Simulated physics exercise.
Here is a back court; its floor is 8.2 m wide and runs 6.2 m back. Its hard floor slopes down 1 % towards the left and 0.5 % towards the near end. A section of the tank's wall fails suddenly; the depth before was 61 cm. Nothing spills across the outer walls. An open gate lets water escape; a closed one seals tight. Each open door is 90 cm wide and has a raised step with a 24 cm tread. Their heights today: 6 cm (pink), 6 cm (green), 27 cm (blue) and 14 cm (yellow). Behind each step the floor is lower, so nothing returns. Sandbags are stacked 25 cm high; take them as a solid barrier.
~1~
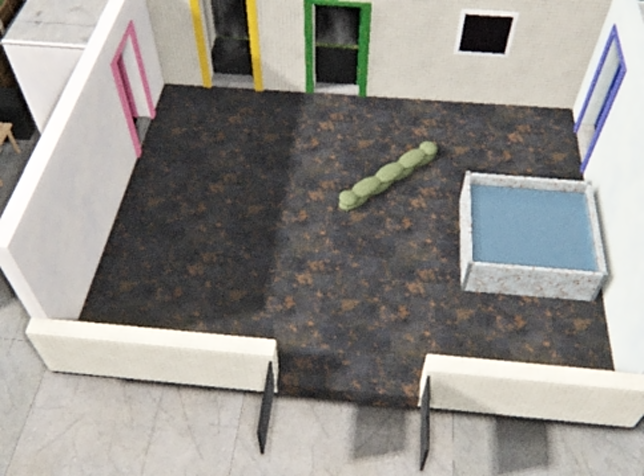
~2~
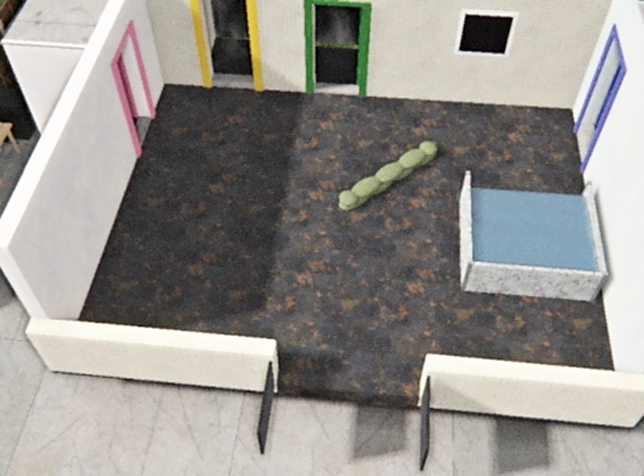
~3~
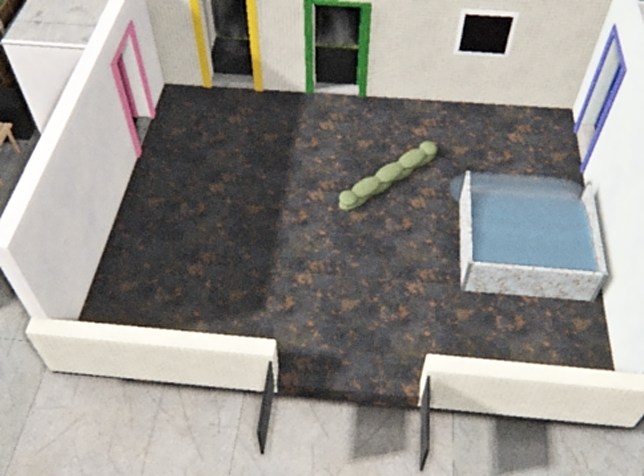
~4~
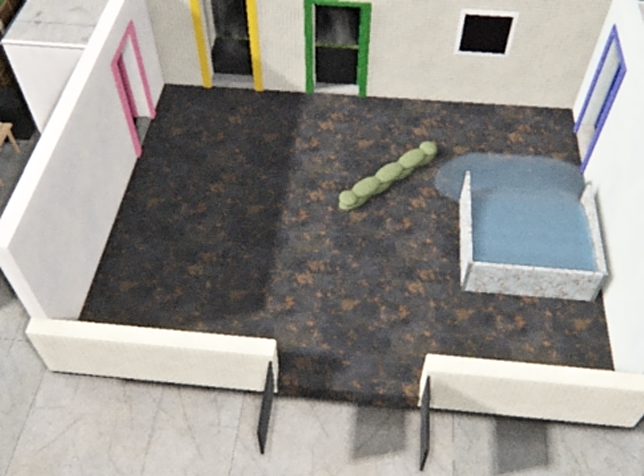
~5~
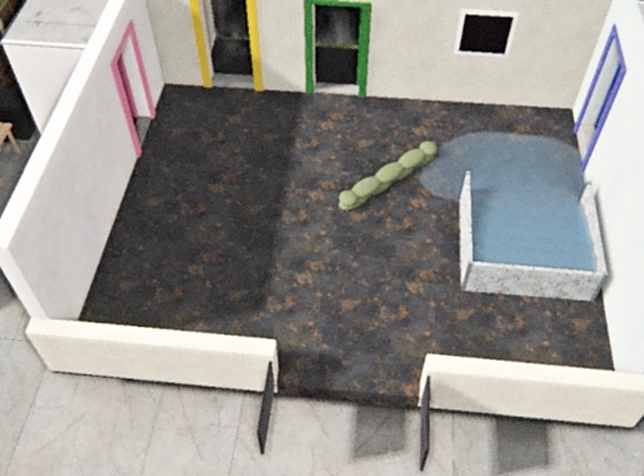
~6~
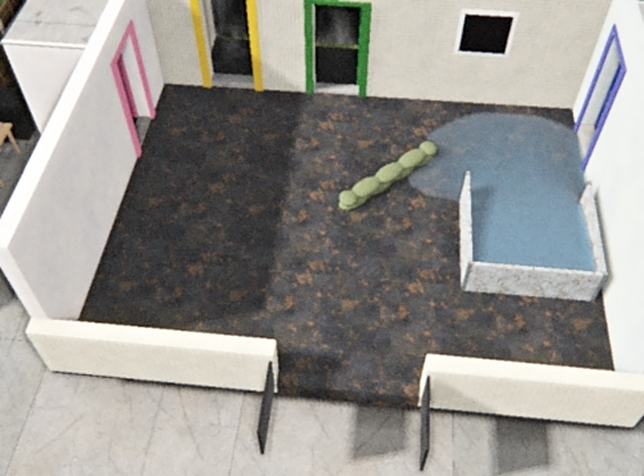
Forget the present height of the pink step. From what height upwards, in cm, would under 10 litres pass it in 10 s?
Close to 12 cm is just enough.
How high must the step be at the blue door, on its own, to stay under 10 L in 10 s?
Roughly 22 cm at blue.
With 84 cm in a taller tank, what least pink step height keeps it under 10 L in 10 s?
Then roughly 17 cm.
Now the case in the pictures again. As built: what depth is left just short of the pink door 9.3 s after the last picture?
Roughly 7.0 cm deep.
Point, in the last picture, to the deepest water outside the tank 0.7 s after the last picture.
Around (569, 110).
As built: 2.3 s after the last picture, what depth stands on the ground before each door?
In cm: Pink 0, green 7, blue 23, yellow 2.
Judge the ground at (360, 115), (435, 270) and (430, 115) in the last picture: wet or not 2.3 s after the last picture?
In turn: Wet, dry, under water.
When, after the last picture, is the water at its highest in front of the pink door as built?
Around 5.0 s.
Then, 0.7 s after the last picture water covers 15 % of the floor, deepest (42 cm) near (569, 110); it has not reached the pink door.
Then, 2.3 s after the last picture water covers 30 % of the floor, deepest (24 cm) near (547, 162); it has not reached the pink door.
Then, 9.3 s after the last picture water covers 80 % of the floor, deepest (14 cm) near (89, 291); 7 cm at the pink door, 96 litres in over its 6 cm step.
At the pink door as built, the water peaked near 15 cm, 5.1 s after the last picture.
Run again over the same 10 s with other heights there, 23 litres in over 10.5 cm, 2 litres over 14 cm. The limit of 10 litres is kept from about 12 cm up.
